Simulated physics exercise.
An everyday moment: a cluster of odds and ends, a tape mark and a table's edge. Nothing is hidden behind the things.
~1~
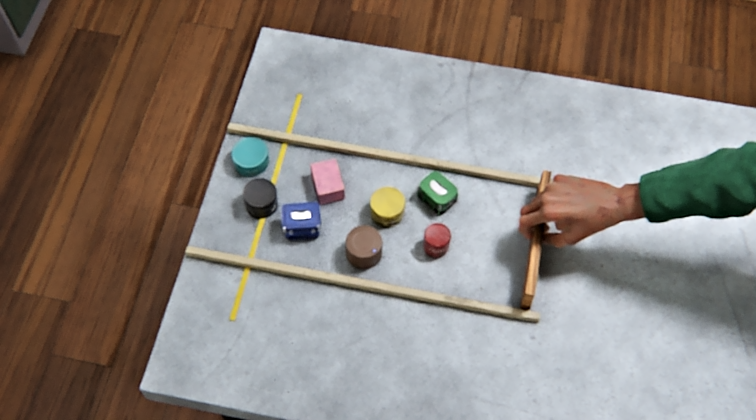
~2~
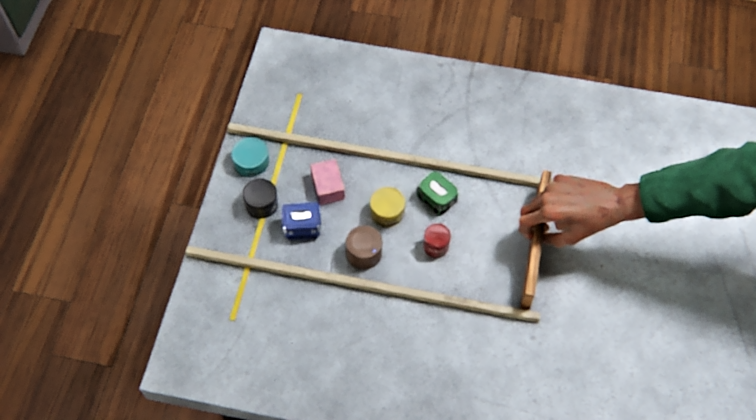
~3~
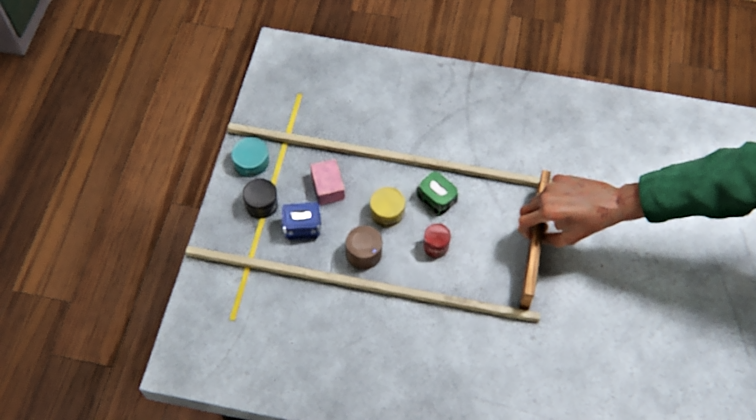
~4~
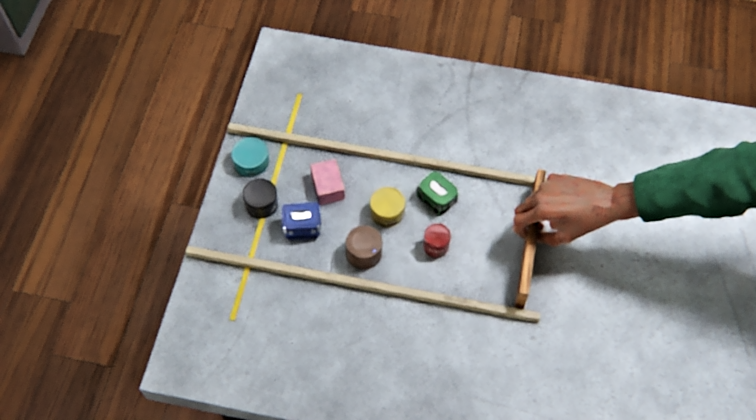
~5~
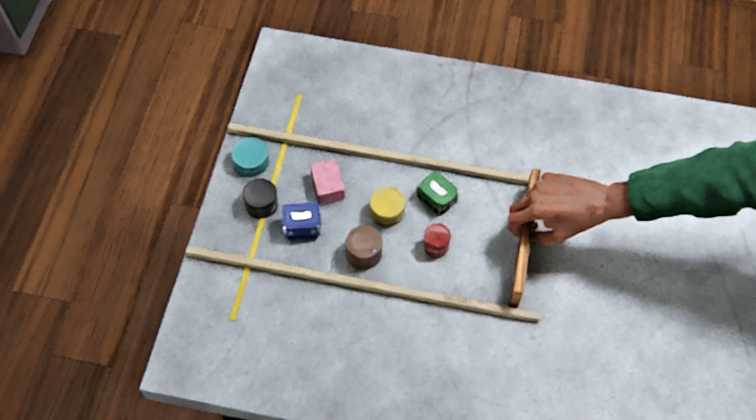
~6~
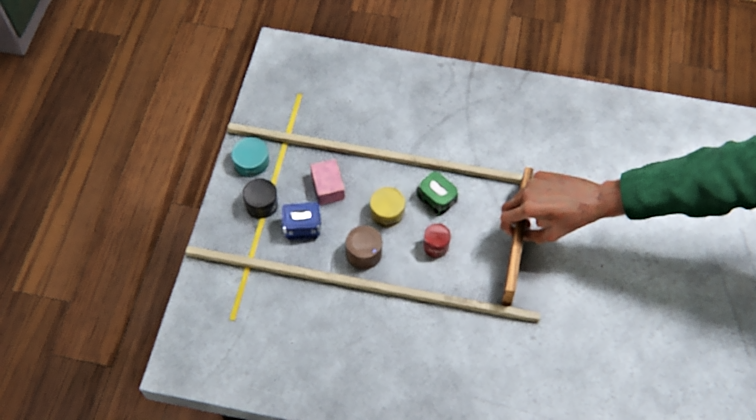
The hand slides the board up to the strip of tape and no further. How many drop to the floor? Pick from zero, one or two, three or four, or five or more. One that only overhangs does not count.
As it turns out, the number that fall off is one or two.
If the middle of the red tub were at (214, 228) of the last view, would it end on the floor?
From there it is kept.
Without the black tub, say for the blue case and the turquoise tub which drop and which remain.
The blue case remains up; the turquoise tub drops off.
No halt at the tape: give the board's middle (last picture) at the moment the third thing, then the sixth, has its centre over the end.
Near (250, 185) and (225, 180).
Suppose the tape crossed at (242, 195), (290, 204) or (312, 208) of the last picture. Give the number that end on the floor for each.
Down on the floor: 4, 0 and 0.
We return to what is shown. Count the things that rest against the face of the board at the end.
It touches 4.
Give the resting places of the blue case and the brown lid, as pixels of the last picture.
The blue case stops around (217, 212); the brown lid around (236, 236).
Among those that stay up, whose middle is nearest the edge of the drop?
Foremost is the black tub.
A little later, none off yet; turquoise tub at rest near (251, 157); black tub at rest near (261, 199); blue case at rest near (302, 221).
When it is over, the number that fall off is one or two; down, turquoise tub.
